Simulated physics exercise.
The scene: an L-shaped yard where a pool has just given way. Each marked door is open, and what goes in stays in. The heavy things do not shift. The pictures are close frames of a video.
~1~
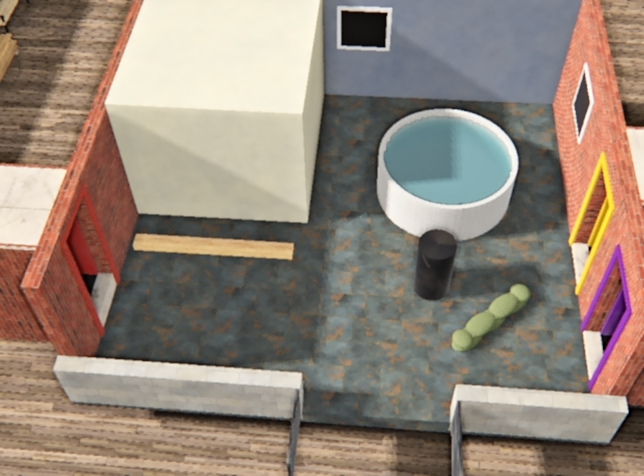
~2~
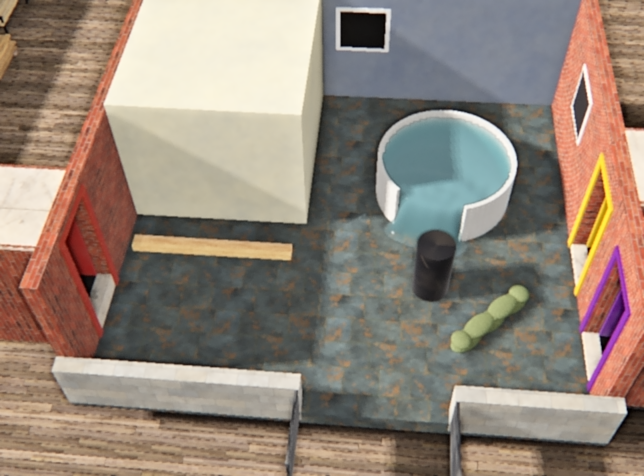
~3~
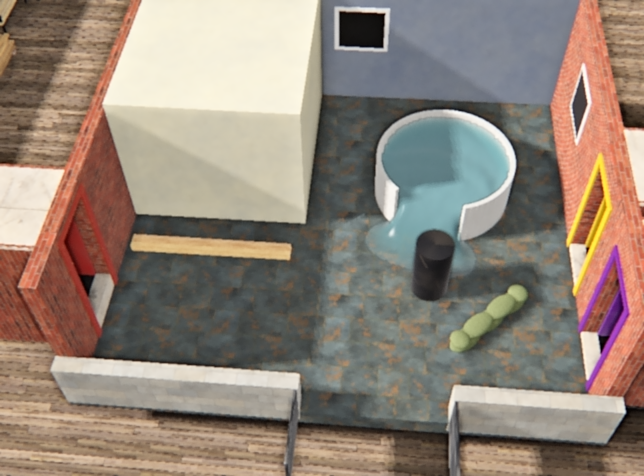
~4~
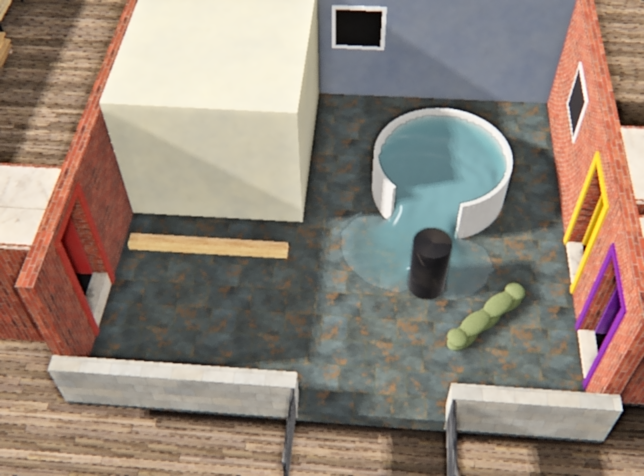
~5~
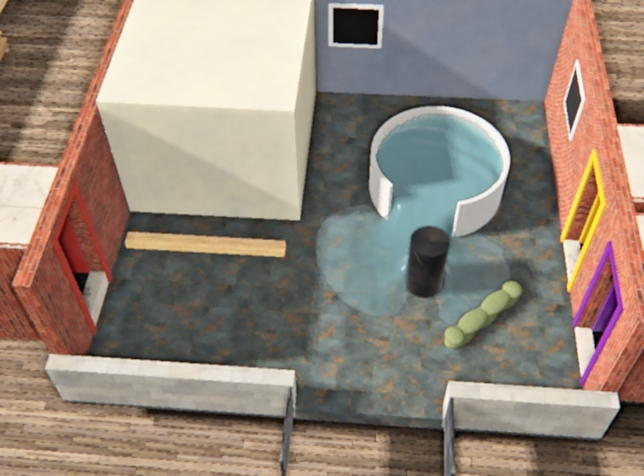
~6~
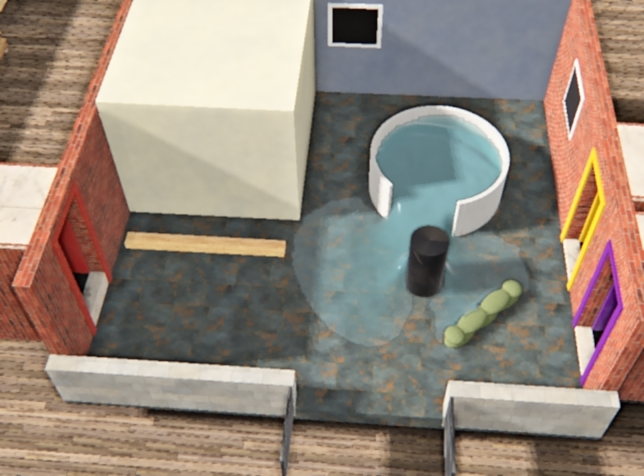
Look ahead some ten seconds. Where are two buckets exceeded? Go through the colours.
In the end: The yellow door floods; the purple door holds within the limit; the red door holds within the limit.
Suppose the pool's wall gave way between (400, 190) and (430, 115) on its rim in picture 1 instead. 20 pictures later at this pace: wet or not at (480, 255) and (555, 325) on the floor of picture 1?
As listed: No water, free of water.
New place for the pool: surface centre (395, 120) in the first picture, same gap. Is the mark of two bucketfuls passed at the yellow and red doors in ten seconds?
Then: The yellow door holds, the red door lets less in.
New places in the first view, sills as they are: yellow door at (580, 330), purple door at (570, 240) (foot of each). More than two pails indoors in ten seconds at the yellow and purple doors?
In short: The yellow one takes less; the purple one floods.
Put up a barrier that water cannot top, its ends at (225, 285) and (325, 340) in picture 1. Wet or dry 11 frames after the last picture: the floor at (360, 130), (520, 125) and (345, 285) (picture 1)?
As listed: Dry, dry, wet.
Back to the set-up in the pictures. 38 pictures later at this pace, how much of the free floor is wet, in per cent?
I make it 75 per cent.
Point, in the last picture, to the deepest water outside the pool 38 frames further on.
Close to (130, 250).
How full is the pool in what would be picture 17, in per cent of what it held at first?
I make it 48 per cent.
A moment on, water covers 35 % of the floor; the yellow door not reached, the purple door not reached, the red door not reached.
Next, water covers 55 % of the floor; the yellow door under two buckets in, the purple door wet at the sill, nothing in, the red door not reached.
Then, water covers 65 % of the floor; the yellow door over two buckets in, the purple door wet at the sill, nothing in, the red door wet at the sill, nothing in.
Later, water covers 75 % of the floor; the yellow door over two buckets in, the purple door wet at the sill, nothing in, the red door wet at the sill, nothing in.
In the end, water covers 95 % of the floor; the yellow door over two buckets in, the purple door wet at the sill, nothing in, the red door wet at the sill, nothing in.
